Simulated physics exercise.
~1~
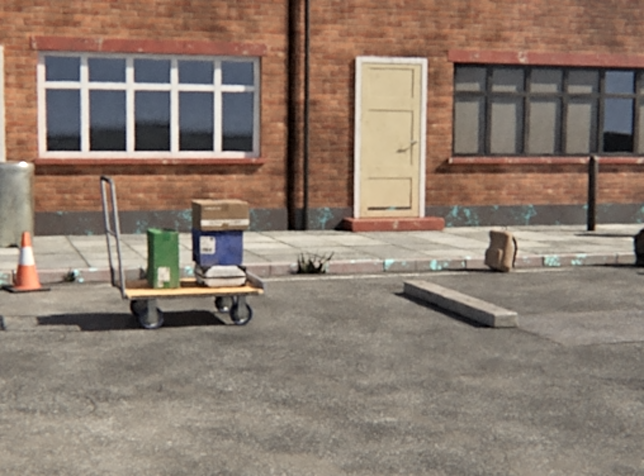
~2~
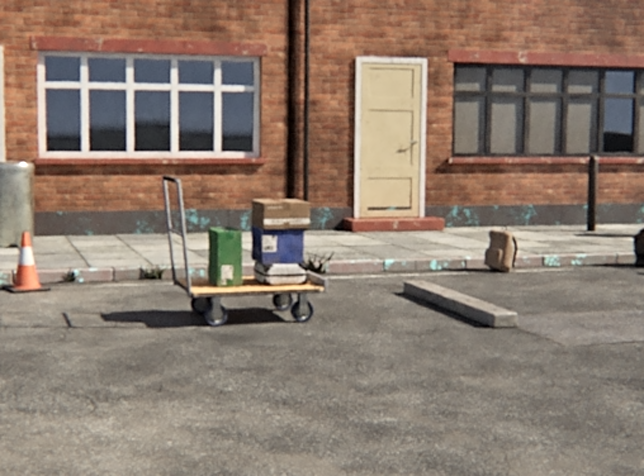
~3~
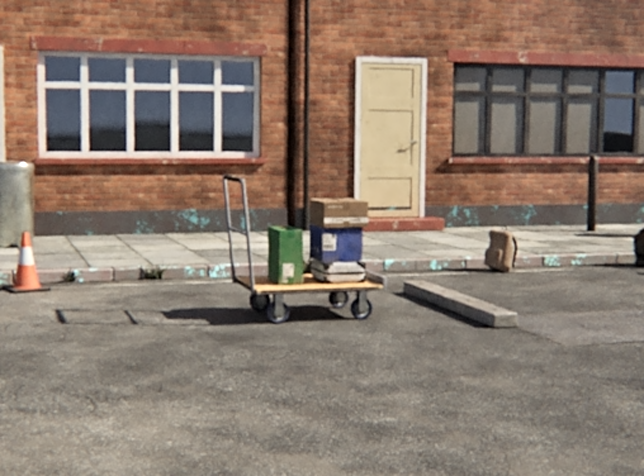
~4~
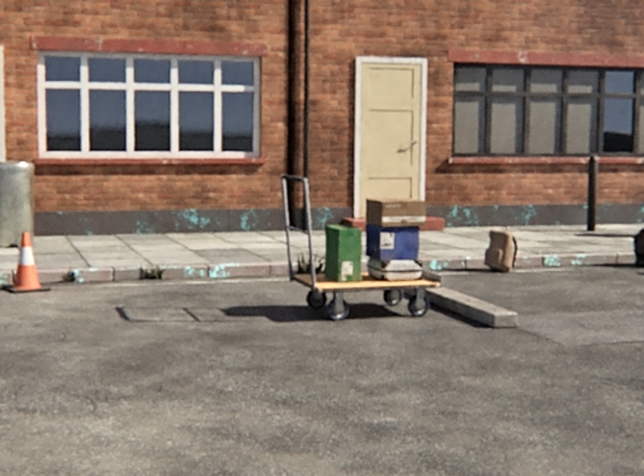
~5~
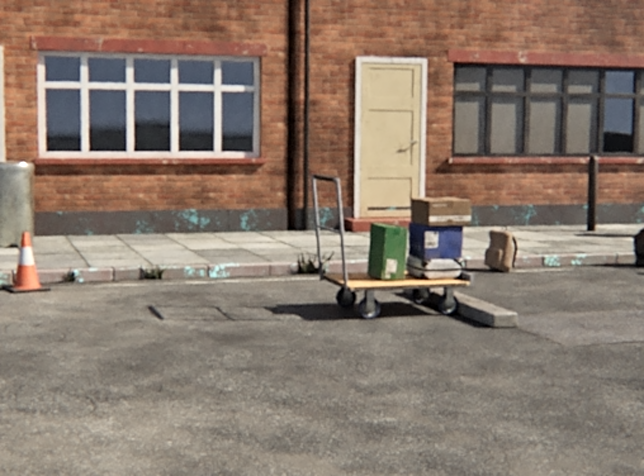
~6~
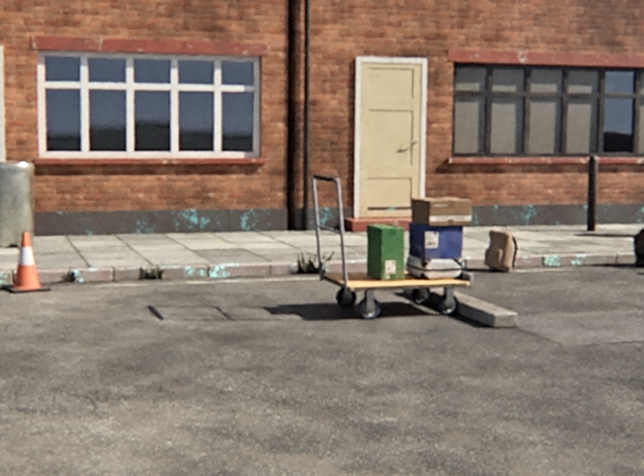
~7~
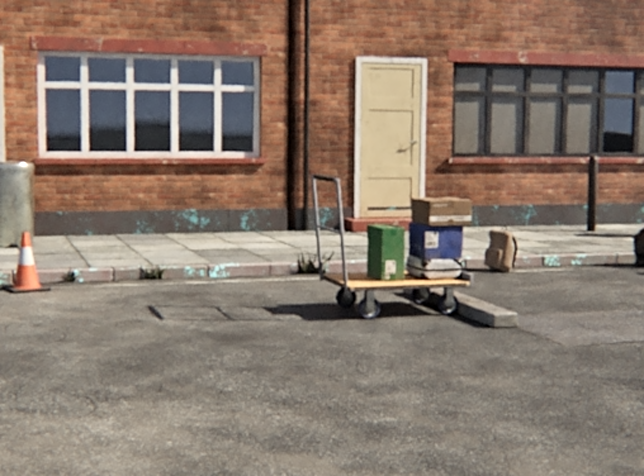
Flatbed trolley carrying a green carton, brown carton, blue parcel and white suitcase rolling right and stopping at a kerb, load still aboard.
